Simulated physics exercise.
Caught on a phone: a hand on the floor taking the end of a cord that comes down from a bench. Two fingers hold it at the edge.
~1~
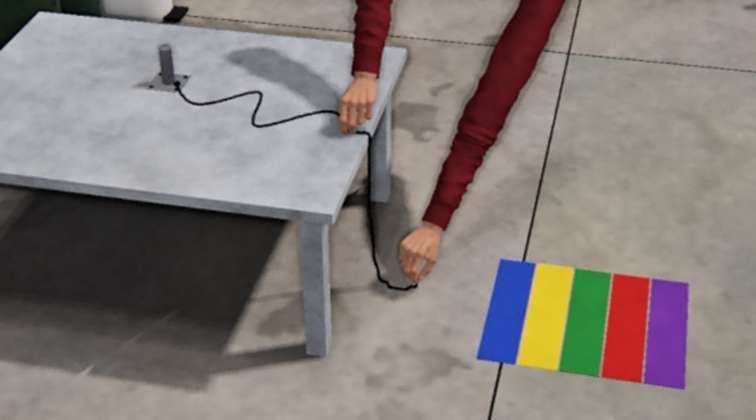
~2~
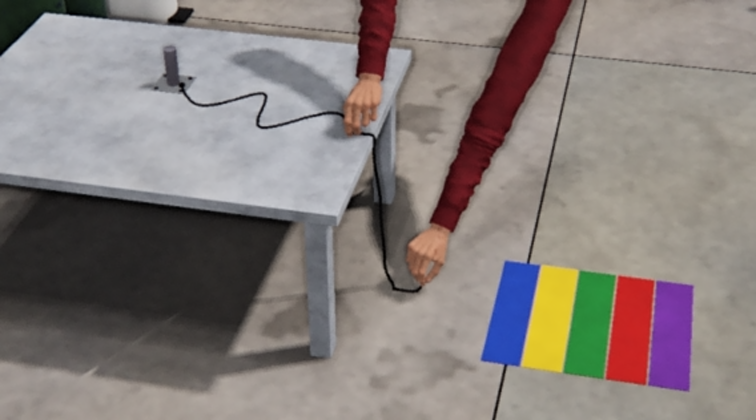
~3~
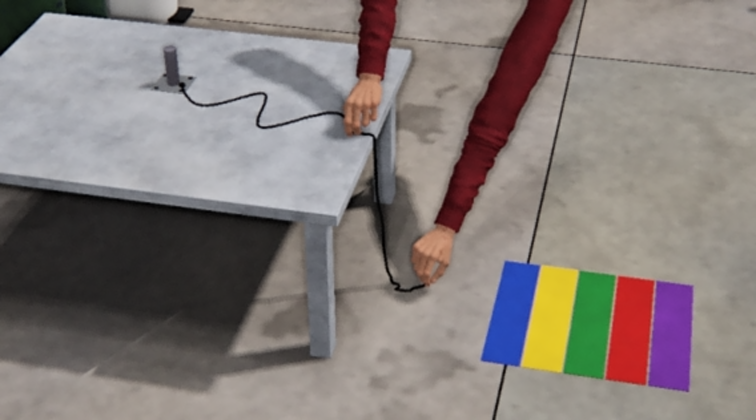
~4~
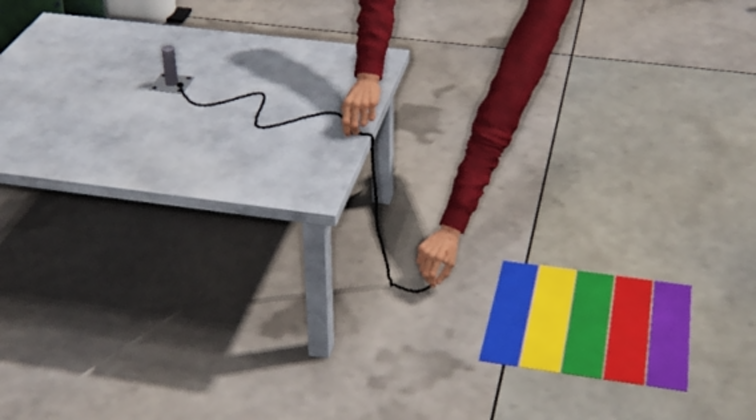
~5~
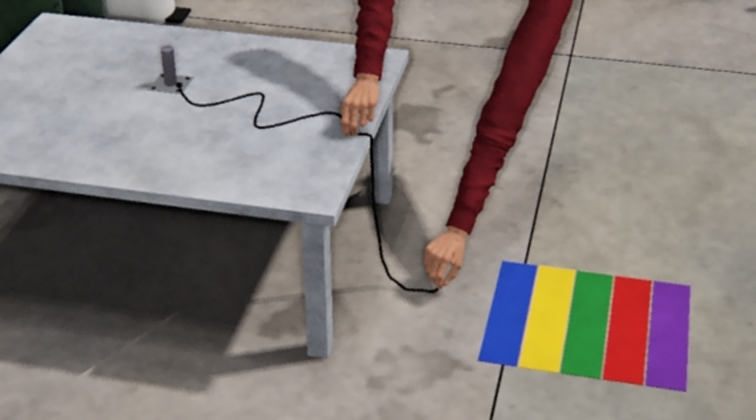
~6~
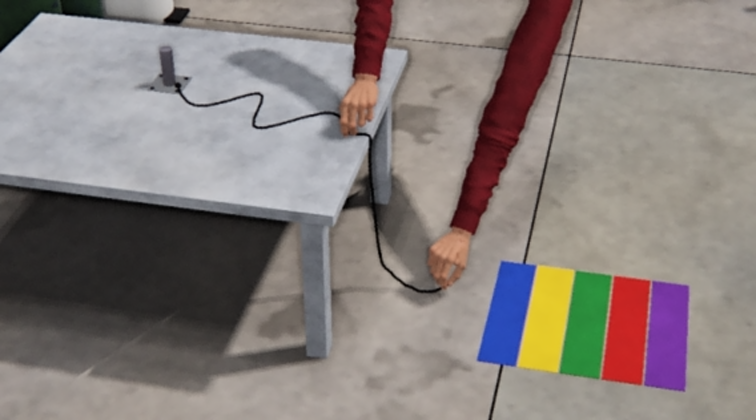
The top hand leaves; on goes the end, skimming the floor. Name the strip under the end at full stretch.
The end stops over the purple strip.
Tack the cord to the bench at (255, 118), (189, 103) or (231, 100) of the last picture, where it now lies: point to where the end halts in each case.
In that order: (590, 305), (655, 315) and (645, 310).
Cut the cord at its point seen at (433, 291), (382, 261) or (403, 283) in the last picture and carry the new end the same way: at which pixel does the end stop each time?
Try by try, around (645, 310), (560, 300) and (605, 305).
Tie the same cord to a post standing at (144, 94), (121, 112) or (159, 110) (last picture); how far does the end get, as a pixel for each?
Near (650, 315), (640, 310) and (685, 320).
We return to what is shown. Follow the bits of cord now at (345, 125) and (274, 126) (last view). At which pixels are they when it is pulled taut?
At (444, 161), then (367, 116).
A little later, end near (594, 305); over green.
Next, end near (643, 312); over red.
When it is tight, end near (673, 316); over purple. It gets as far as the purple strip.
